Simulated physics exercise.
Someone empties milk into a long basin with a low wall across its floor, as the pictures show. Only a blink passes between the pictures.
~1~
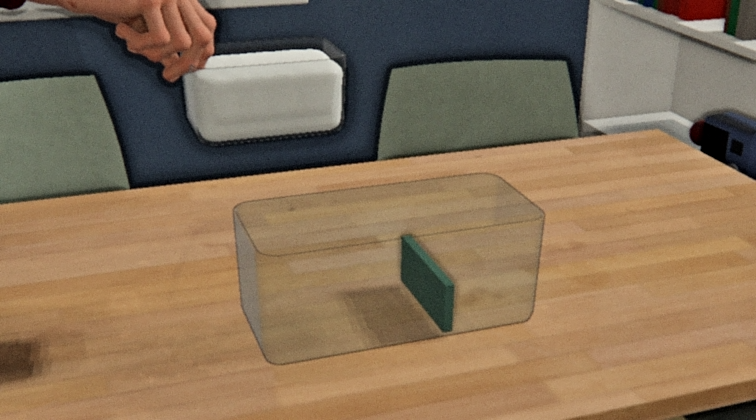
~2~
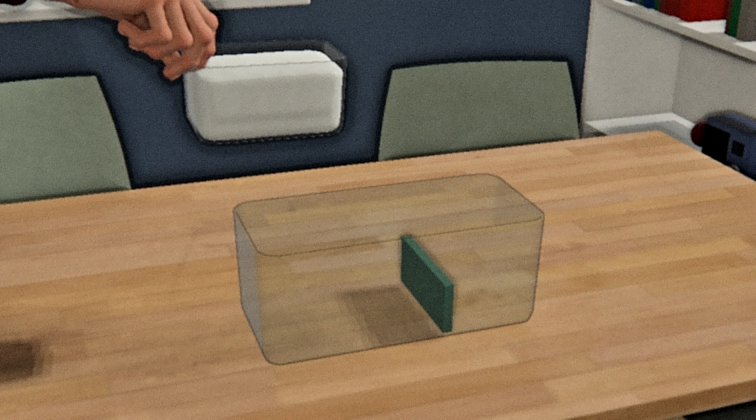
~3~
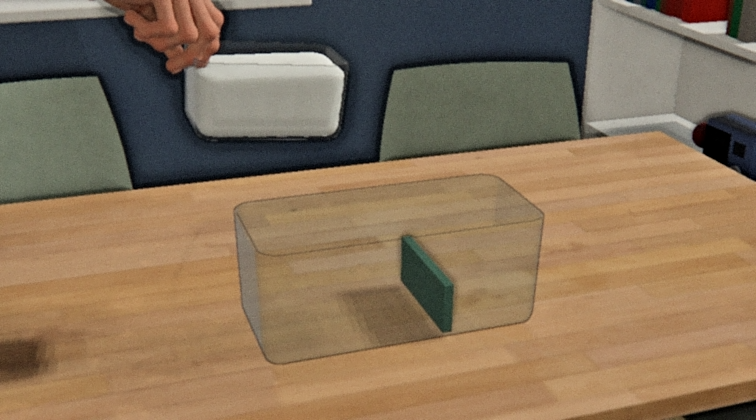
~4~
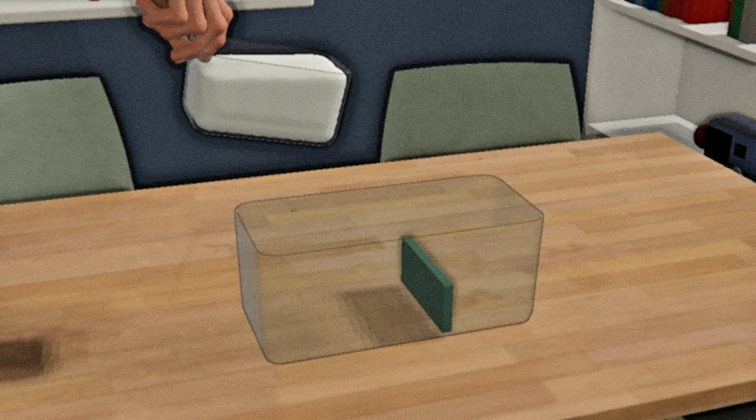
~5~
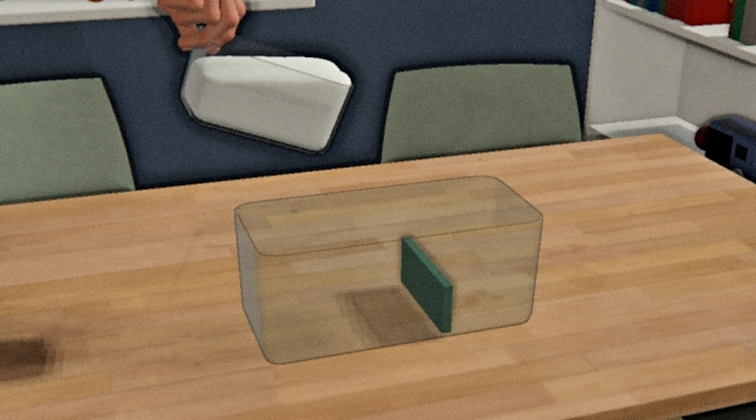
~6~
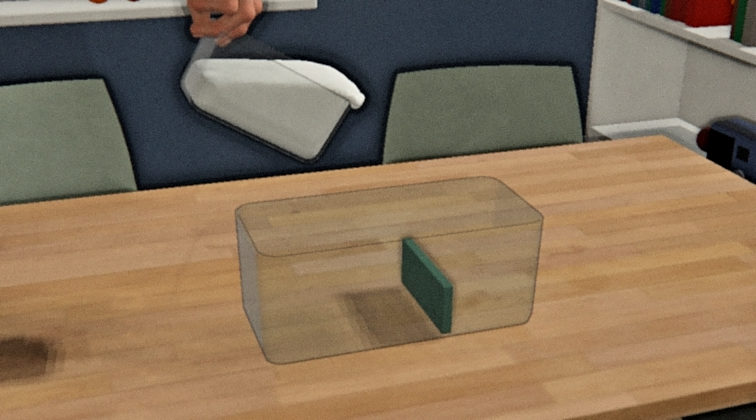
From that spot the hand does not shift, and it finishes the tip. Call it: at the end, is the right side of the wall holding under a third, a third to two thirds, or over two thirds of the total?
The right side holds under a third of the total.
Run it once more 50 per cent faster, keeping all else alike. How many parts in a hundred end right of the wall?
About 5 per cent.
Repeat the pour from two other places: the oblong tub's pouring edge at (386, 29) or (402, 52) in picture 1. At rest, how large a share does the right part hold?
It comes to 60 % the first time and 65 % the second.
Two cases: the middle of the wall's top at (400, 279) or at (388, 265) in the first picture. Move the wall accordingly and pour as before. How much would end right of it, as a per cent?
About 50 per cent on the first try, and 60 per cent on the second.
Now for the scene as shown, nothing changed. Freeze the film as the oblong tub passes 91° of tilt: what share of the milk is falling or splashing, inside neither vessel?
Estimate: Some 40 per cent.
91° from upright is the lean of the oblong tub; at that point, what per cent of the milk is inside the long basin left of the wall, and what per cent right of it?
On the left 35 per cent, on the right 0 per cent.
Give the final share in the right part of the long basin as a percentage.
About 5 percent.
A moment on, the oblong tub is tipped on its side and 21 per cent is still to pour, 35 is left of the wall and 2 right of it.
Next, the oblong tub is tipped right over and 4 per cent is still to pour, 85 is left of the wall and 3 right of it.
Then the oblong tub is tipped right over and 0 per cent is still to pour, 86 is left of the wall and 5 right of it.
Later the oblong tub is tipped right over and 0 per cent is still to pour, 88 is left of the wall and 5 right of it.
At rest 88 per cent lies left of the wall, 5 right of it and 7 outside.
